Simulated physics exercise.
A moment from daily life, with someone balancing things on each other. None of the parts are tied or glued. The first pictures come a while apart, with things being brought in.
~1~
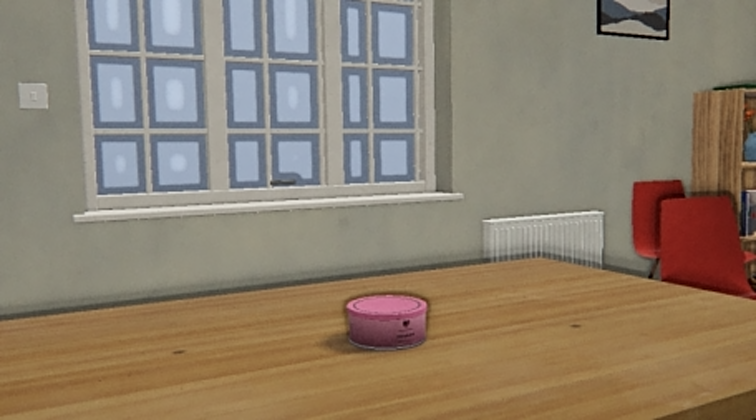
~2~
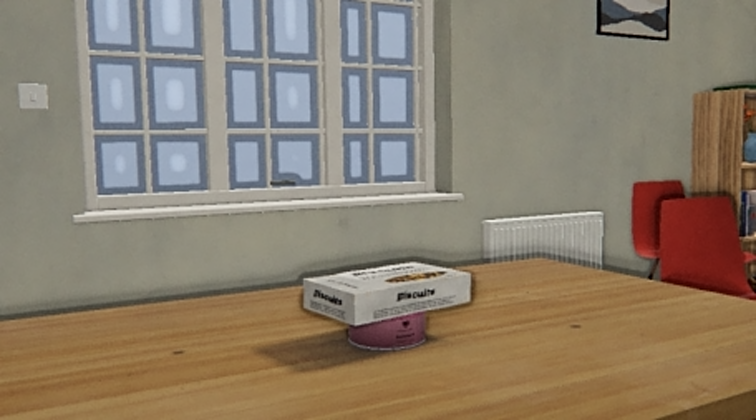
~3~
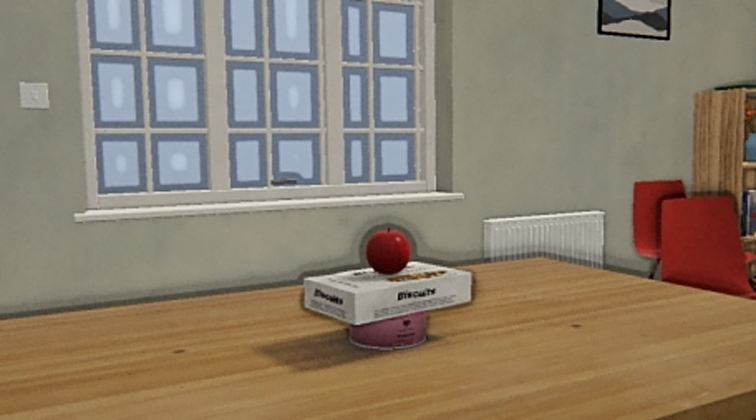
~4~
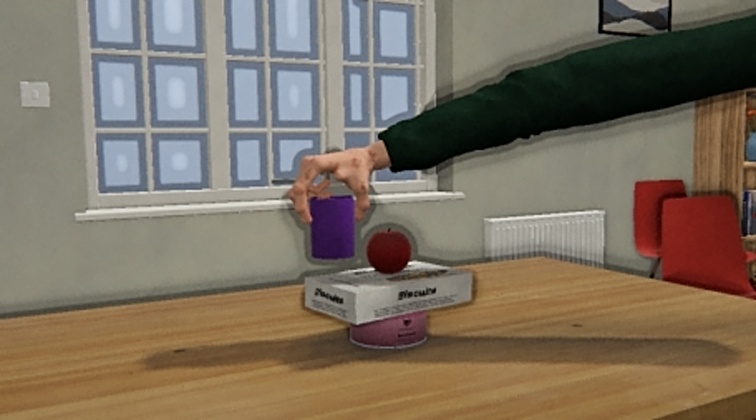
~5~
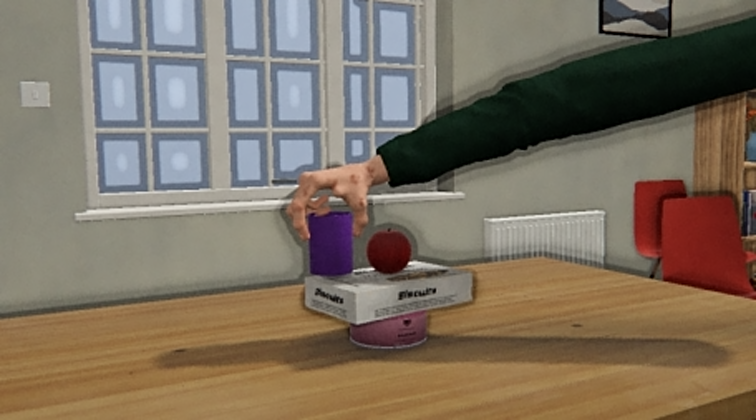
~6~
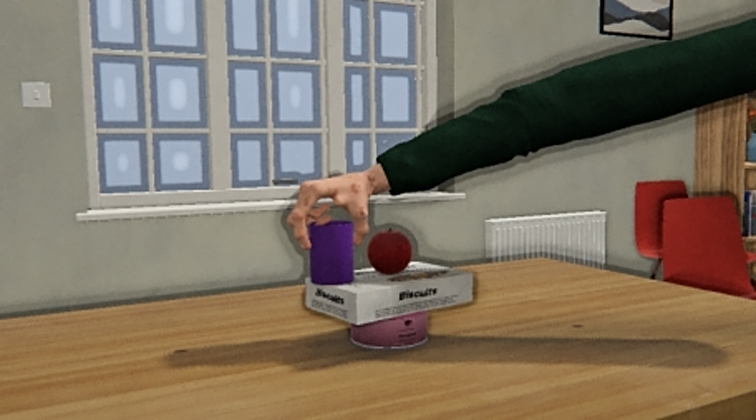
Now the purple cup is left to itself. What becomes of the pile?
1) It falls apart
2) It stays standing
It stays standing.
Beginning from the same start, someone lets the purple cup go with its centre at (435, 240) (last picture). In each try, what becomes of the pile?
Result: Pile standing.
Then, 0.40 s past the last view, nothing moves.
Then, 1.20 s past the last view, purple cup resting near (332, 253).
Finally, all 4 still in place. Final places as the last picture's camera would see them, purple cup near (332, 253). The pile holds.
